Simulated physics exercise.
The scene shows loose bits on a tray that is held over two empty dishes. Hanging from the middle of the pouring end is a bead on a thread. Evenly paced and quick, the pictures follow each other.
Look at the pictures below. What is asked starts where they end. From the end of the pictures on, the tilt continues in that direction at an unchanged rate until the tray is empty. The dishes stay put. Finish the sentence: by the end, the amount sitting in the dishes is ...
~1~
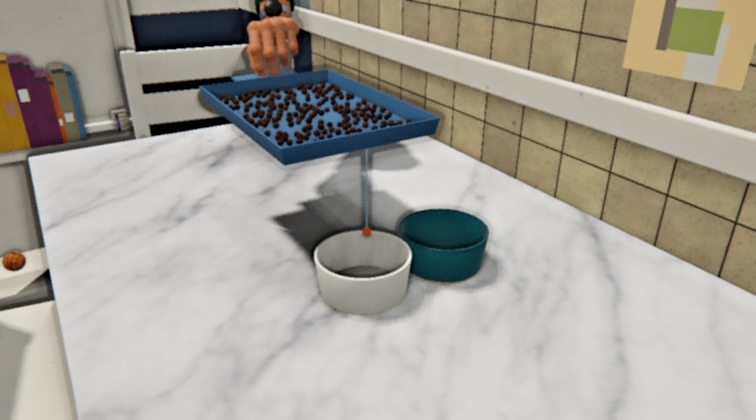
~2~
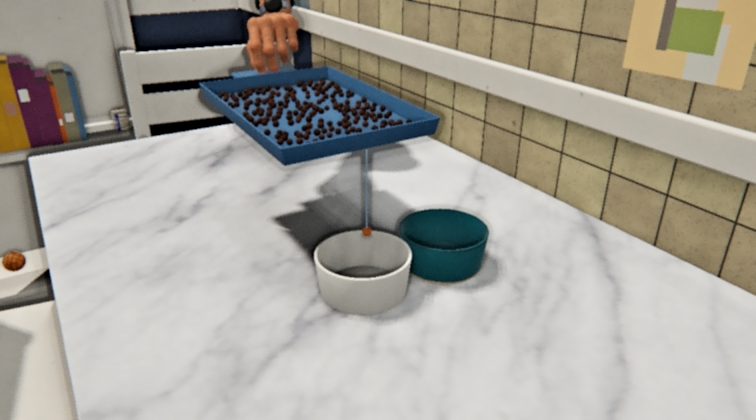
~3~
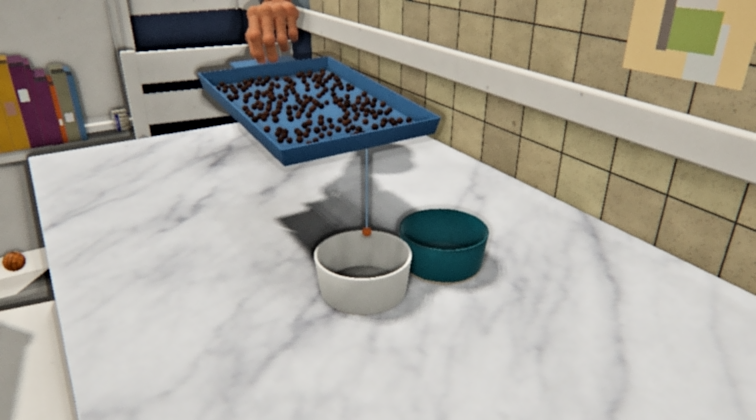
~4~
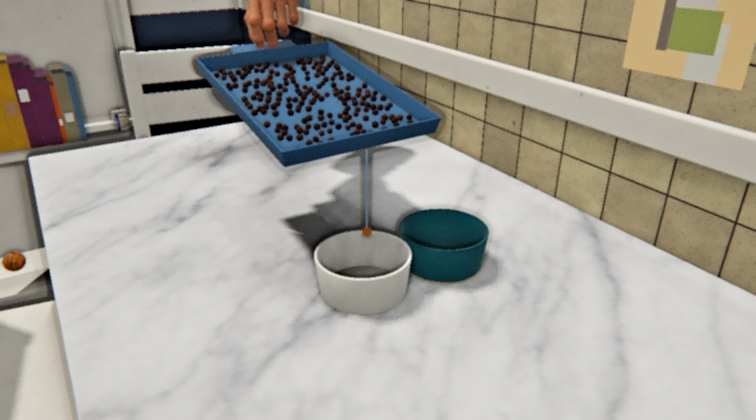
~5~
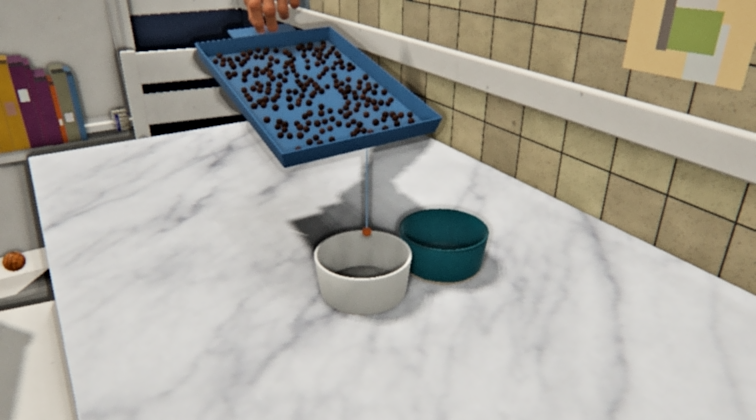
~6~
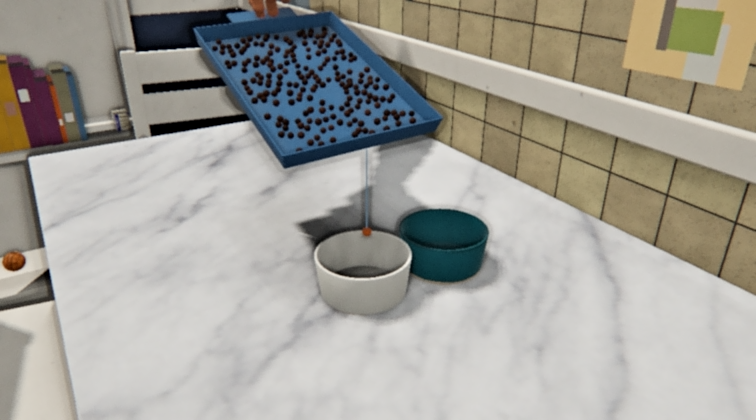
... between one and two thirds of what the tray held.
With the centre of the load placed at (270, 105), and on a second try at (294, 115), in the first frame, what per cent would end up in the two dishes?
Roughly 40 and 40 percent, in that order.
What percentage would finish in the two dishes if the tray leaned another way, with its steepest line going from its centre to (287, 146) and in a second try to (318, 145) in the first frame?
I'd say some 10 in a hundred at first, then 30 in a hundred.
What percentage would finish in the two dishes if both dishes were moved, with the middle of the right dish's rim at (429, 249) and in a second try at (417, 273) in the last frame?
Roughly 100% the first time and 70% the second time.
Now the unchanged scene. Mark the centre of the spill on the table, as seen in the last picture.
Centre: Close to (352, 347).
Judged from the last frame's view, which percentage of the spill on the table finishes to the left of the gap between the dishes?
Looks like close to 60 per cent of it.
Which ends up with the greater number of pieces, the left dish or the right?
The victory goes to the left.
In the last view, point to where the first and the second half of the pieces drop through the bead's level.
First half (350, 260); second half (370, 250).
Soon after the last picture, tray tipped steeply; most on the tray; a stray few outside both; a small part in the air.
A little later, tray tipped past a quarter turn; most on the tray; a small part in the left dish; a small part outside both; a small part in the air.
Later still, tray tipped past a quarter turn; about a third in the left dish; a stray few in the right dish; about half outside both.
At rest, tray tipped past a quarter turn; about a third in the left dish; a stray few in the right dish; about half outside both.
